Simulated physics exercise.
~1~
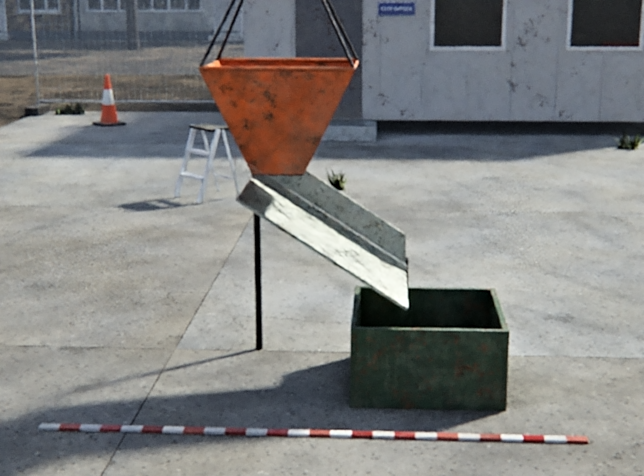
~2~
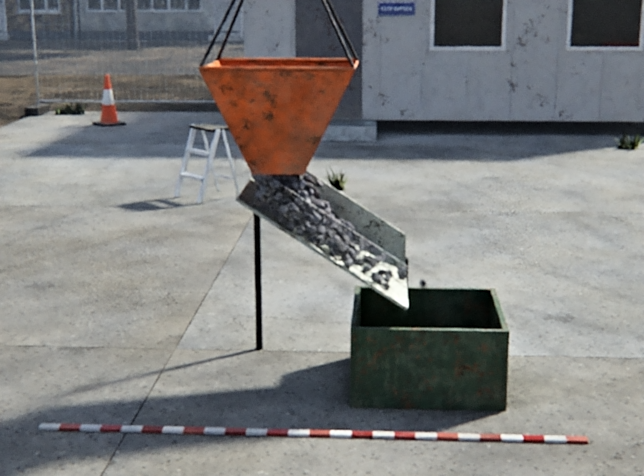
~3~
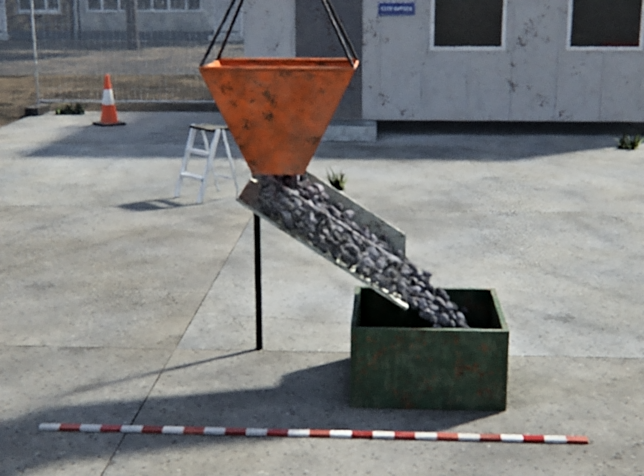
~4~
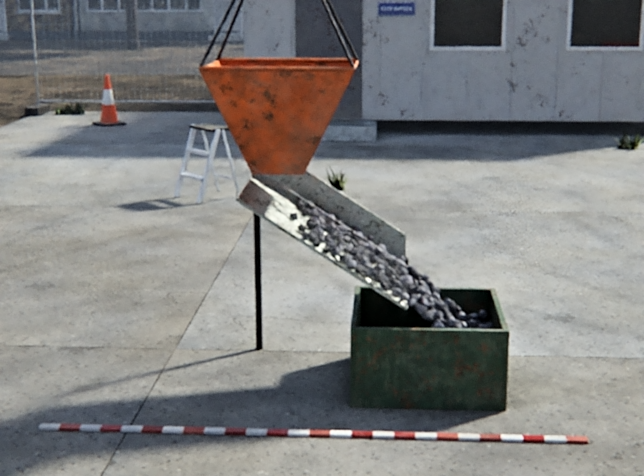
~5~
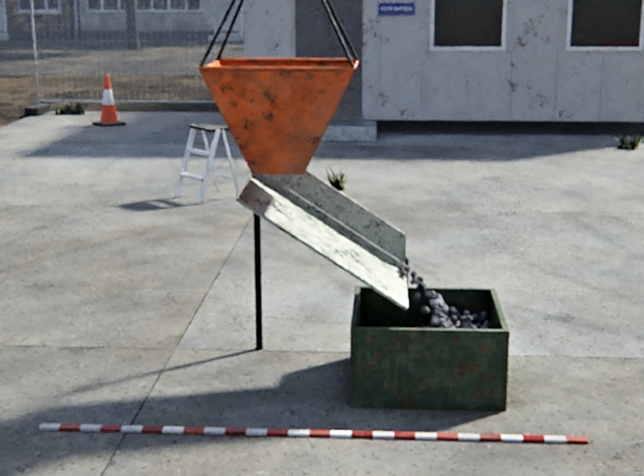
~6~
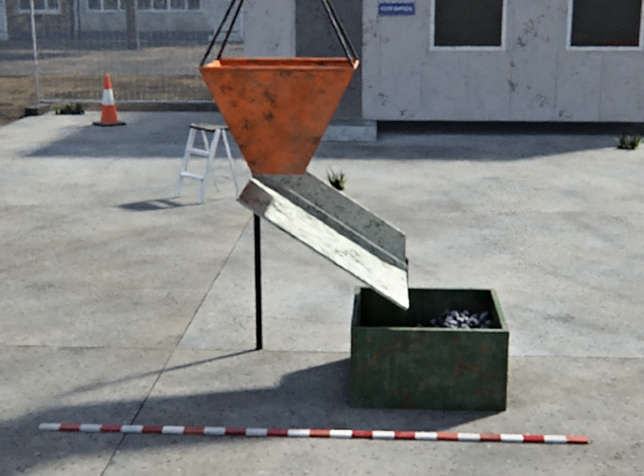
To begin with, an orange skip hangs still on dark straps above a tilted steel chute, with an empty green bin below and a red-and-white striped staff lying on the concrete in front. Grey stones then drop from the bottom of the skip and spread down the chute toward the right. They reach its lower edge and pour into the bin in a thick stream. The upper part of the chute clears as the last stones slide down and tumble off the end. Finally, the chute is bare and the stones lie in a heap inside the bin.
